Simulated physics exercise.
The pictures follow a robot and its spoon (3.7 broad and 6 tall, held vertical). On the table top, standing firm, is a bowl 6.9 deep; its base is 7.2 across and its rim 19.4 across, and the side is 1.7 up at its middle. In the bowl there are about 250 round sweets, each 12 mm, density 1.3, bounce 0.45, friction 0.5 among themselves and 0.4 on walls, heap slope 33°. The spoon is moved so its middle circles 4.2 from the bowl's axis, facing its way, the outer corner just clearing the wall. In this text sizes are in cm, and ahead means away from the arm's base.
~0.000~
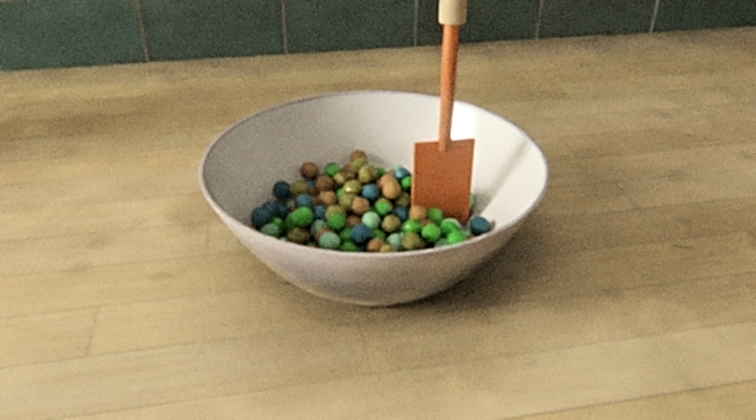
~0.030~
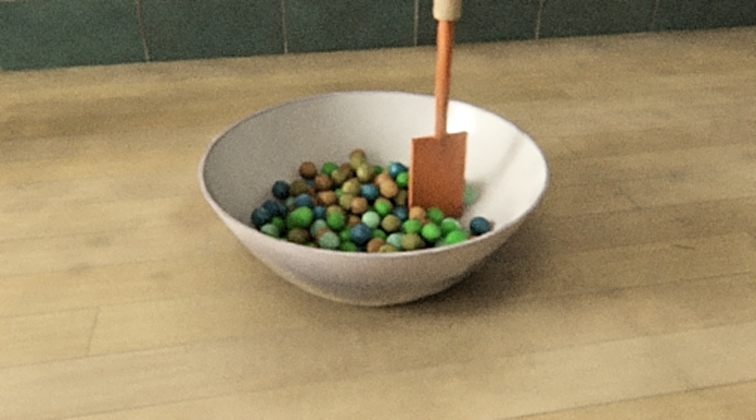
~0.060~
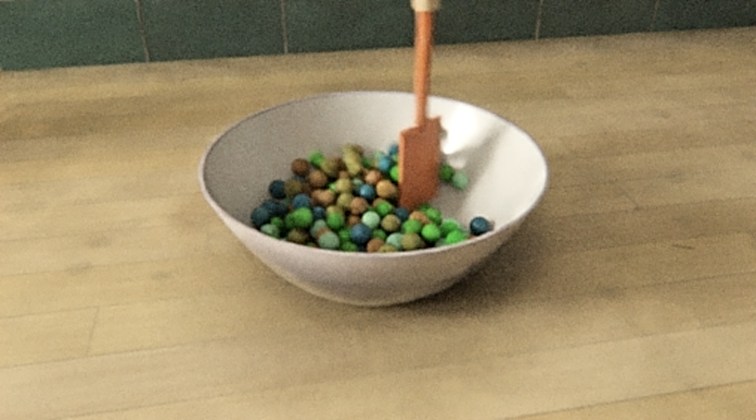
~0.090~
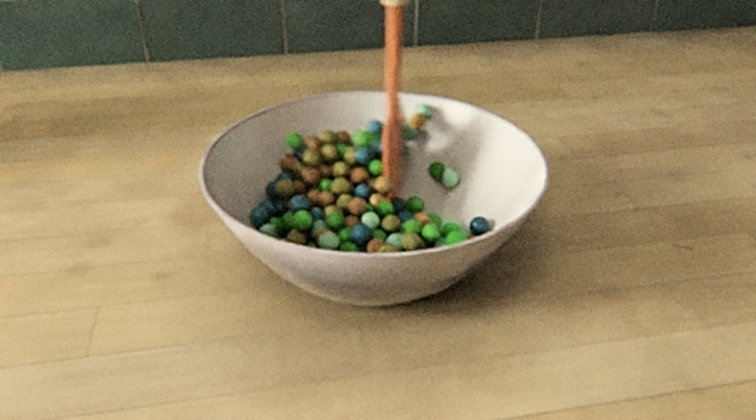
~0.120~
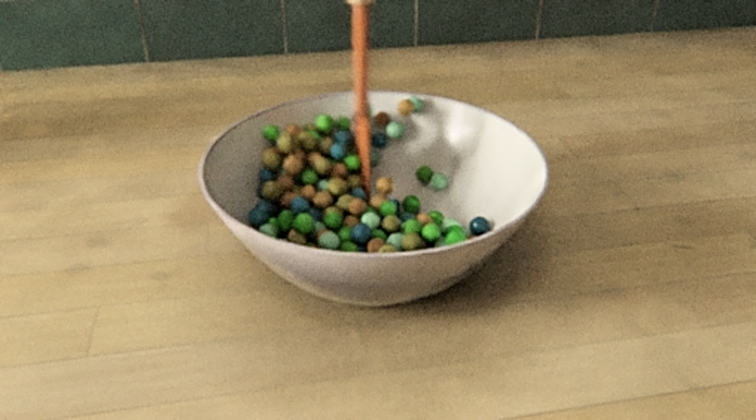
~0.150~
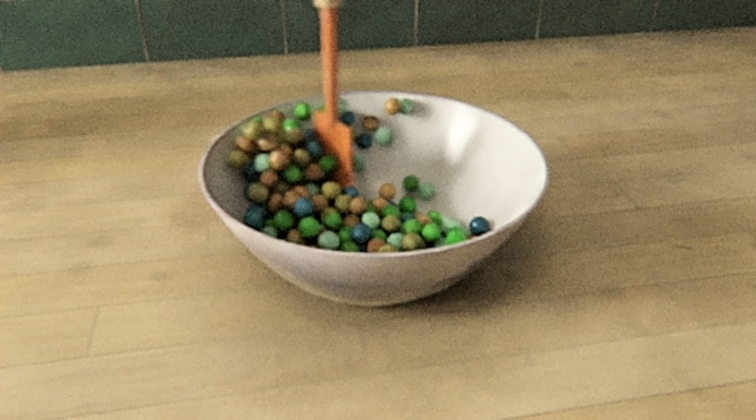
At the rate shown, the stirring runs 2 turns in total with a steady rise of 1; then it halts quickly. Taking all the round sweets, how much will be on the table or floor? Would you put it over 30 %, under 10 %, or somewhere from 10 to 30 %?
I would put it from 10 to 30 %.
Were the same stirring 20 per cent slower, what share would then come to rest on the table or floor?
Then roughly 5 %.
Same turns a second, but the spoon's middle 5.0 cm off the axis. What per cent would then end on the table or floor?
Around 20 in a hundred, in that case.
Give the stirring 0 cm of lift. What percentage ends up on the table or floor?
Result: Roughly 20 %.
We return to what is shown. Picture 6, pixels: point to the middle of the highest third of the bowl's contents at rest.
About (429, 197).
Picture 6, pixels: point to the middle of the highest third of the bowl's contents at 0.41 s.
Roughly pixel (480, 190).
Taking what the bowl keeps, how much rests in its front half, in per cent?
Close to 45 in a hundred.
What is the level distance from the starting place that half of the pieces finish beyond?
Somewhere around 10 centimetres.
After 0.41 s, 351° round, highest piece 9 above the table; 231 in the bowl, 15 on the table or floor, 6 in flight or on the tool.
After 0.67 s, 225° round, highest piece 9 above the table; 222 in the bowl, 25 on the table or floor, 5 in flight or on the tool.
After 1.00 s, 0° round, highest piece 6 above the table; 213 in the bowl, 39 on the table or floor.
After 1.70 s, 0° round, highest piece 6 above the table; 213 in the bowl, 39 on the table or floor.
In the end, 213 in the bowl, 39 on the table or floor. That is 15 % on the table or floor.
